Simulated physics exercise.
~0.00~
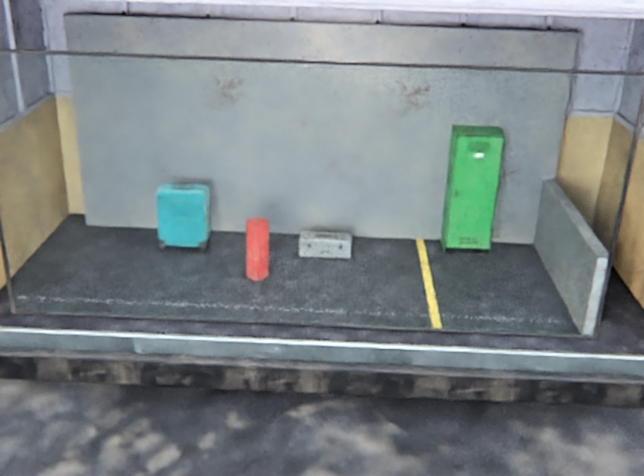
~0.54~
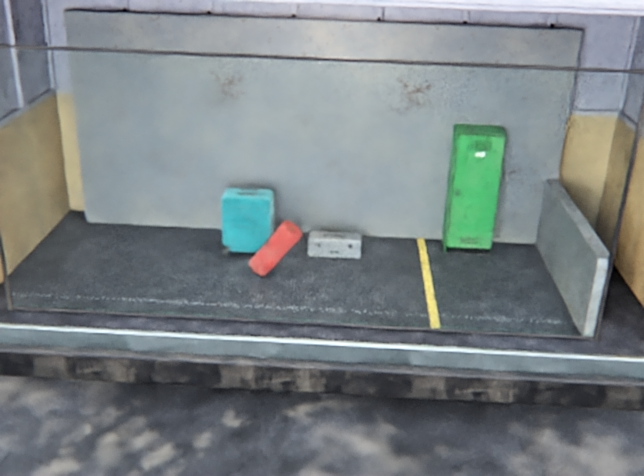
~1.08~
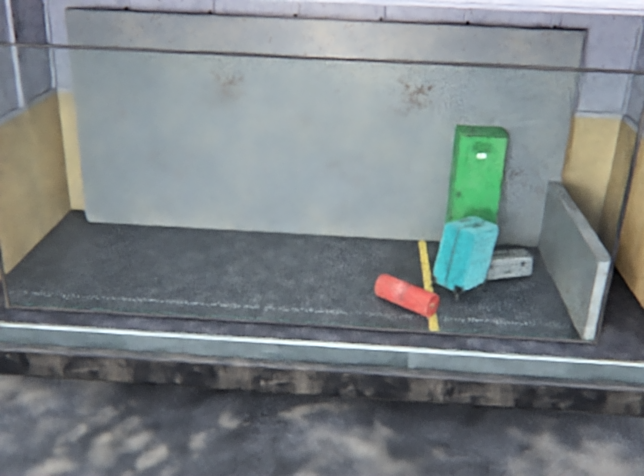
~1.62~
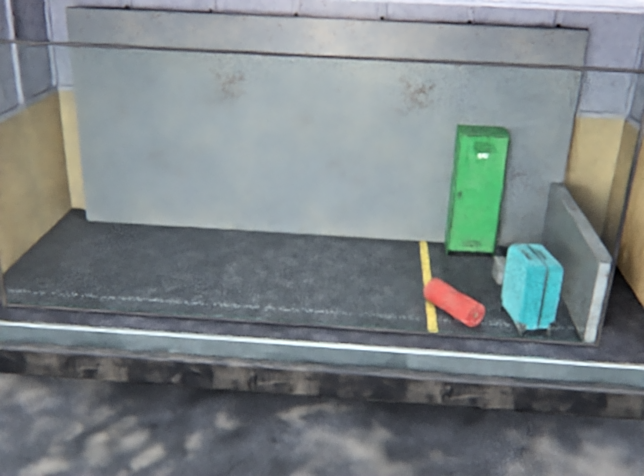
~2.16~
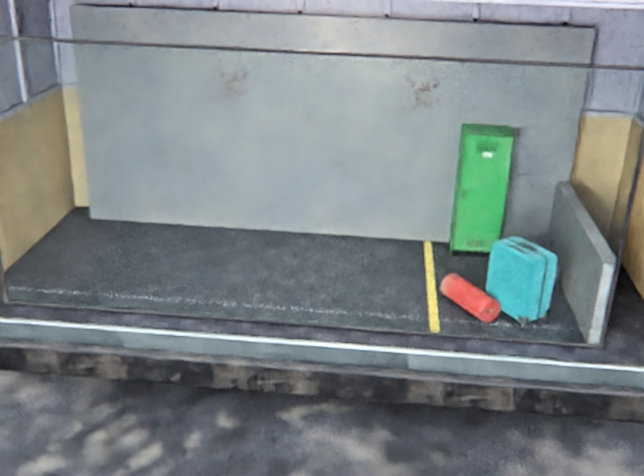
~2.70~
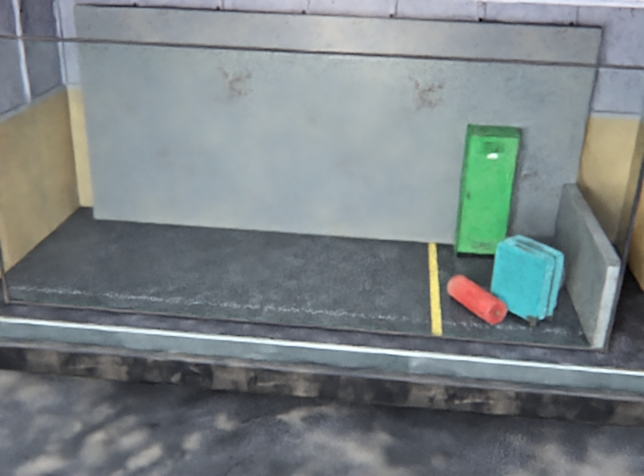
Teal wheeled case rolling right, red roll toppling and grey toolbox sliding, all ending past a yellow line near a green locker.
